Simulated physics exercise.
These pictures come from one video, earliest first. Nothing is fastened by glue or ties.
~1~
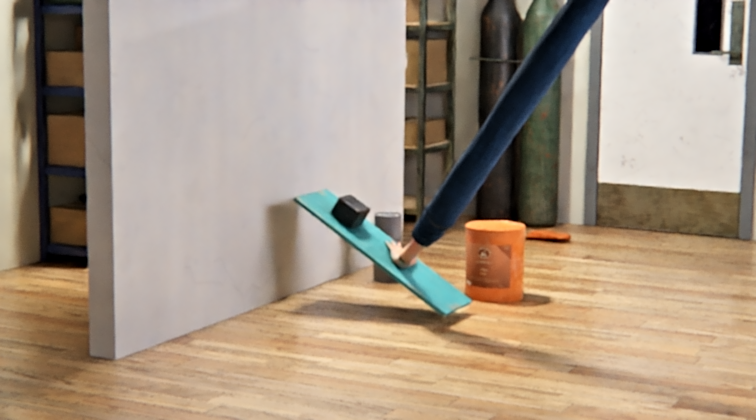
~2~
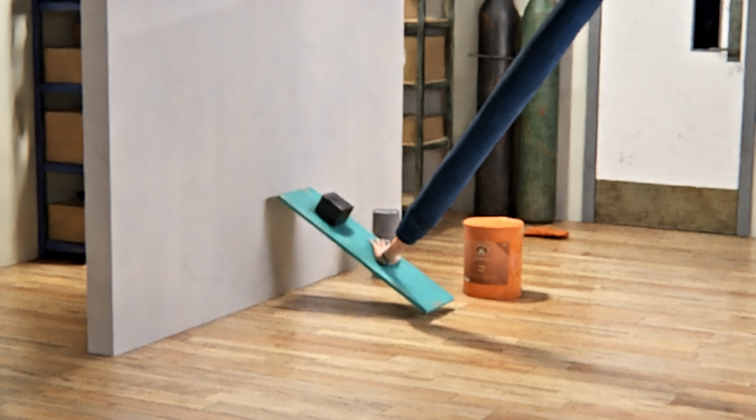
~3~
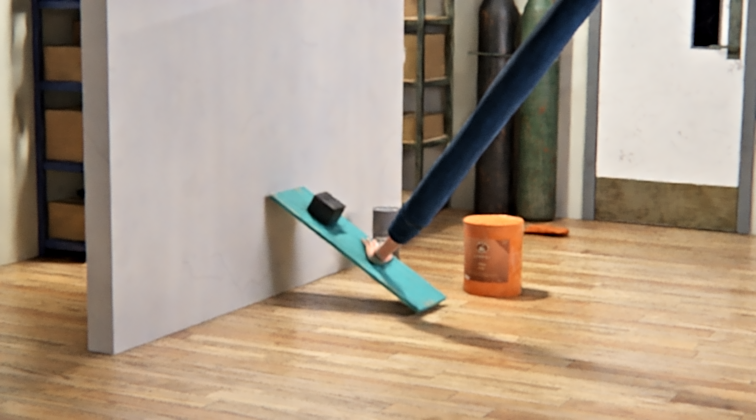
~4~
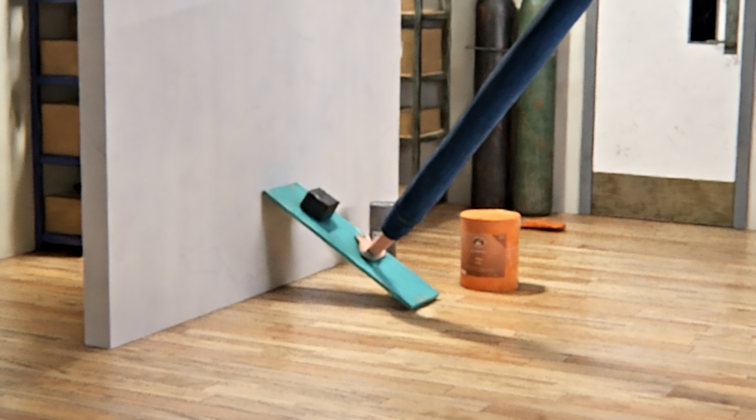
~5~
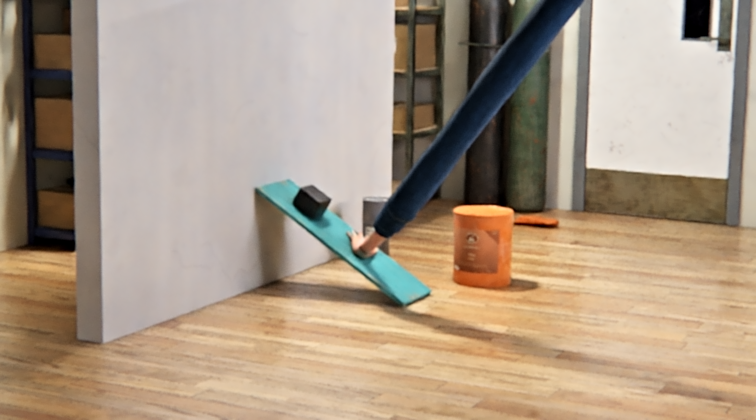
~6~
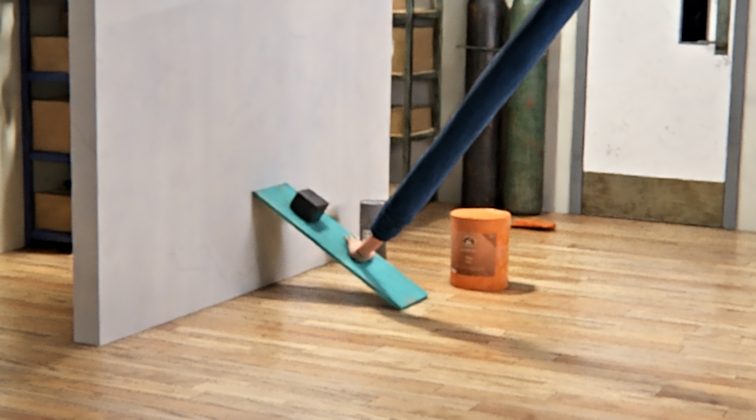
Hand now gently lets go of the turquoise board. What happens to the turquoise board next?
Shifts.
Then, 0.40 s after the last picture, turquoise board sunk by 31° near (355, 296).
Then, 0.60 s after the last picture, as before.
At rest, moved from the start, turquoise board; the other 2 in place. Seen from the same camera at the end, turquoise board near (355, 295). The board slides down.
